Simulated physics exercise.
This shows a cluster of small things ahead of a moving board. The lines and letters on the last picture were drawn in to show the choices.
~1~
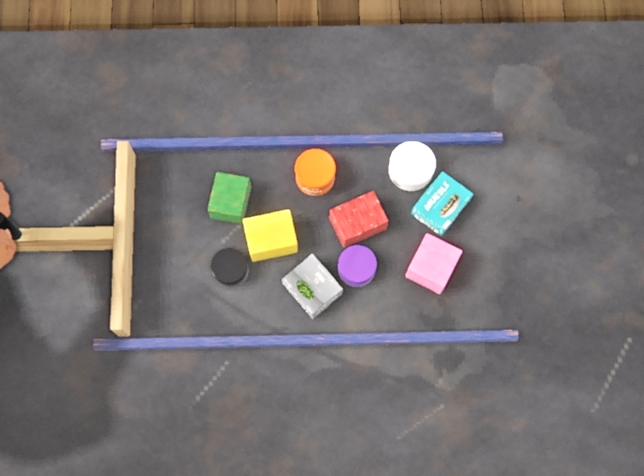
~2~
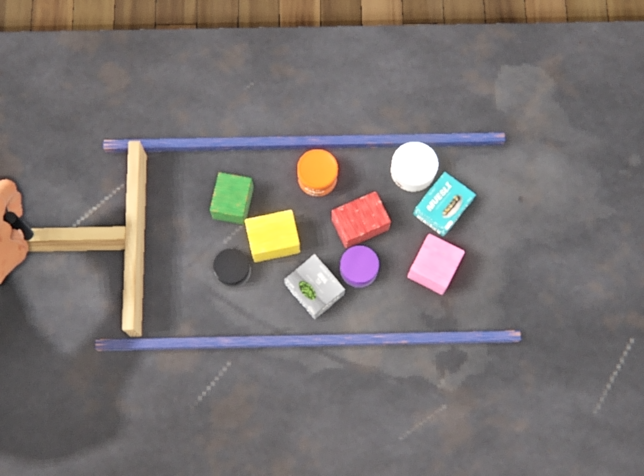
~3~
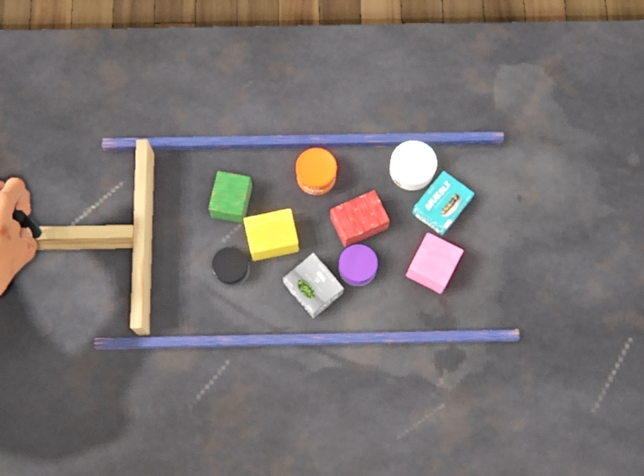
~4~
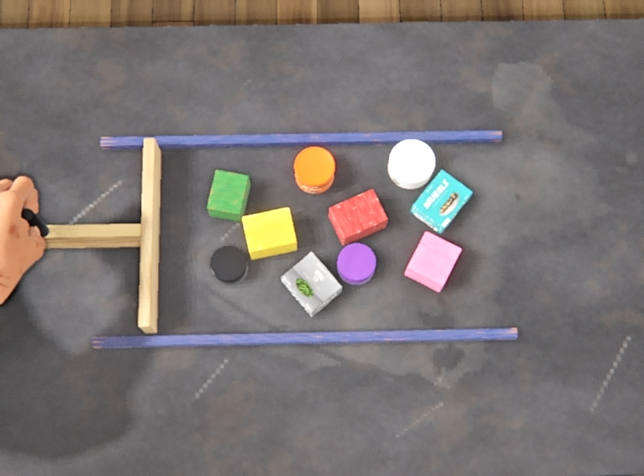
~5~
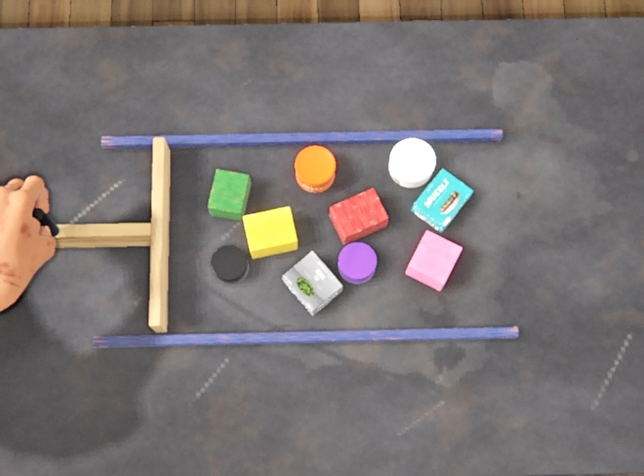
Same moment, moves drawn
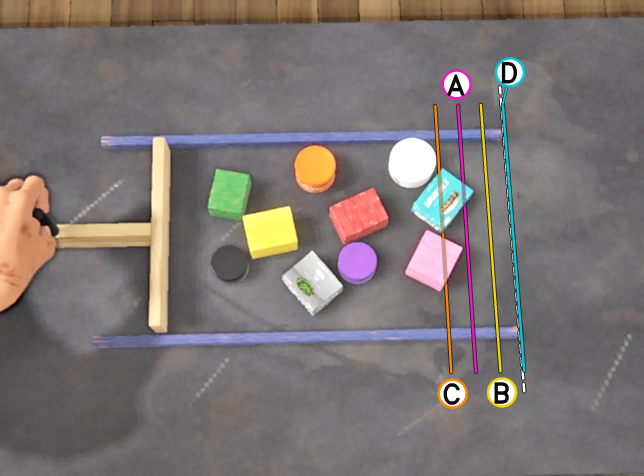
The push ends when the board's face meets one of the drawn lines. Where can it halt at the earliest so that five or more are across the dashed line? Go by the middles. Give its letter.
A.
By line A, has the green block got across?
By then, no.
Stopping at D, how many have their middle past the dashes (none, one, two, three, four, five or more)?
In all, five or more.
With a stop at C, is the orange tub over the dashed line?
By then, no.
On the marked copy, A at (467, 234); B at (490, 233); C at (443, 234); D at (513, 233); the dashed line at (512, 233).
With A. Early on, board (269, 227); turquoise packet (442, 201); pink block (433, 261); none across.
Further on, board (380, 224); pink block (486, 270); turquoise packet (475, 216); none across.
At the end, board (467, 222); pink block (564, 275); turquoise packet (556, 223); six across.
As for the rest, B gets six across, but is farther than needed; C gets only two across; D gets ten across, but is farther than needed.
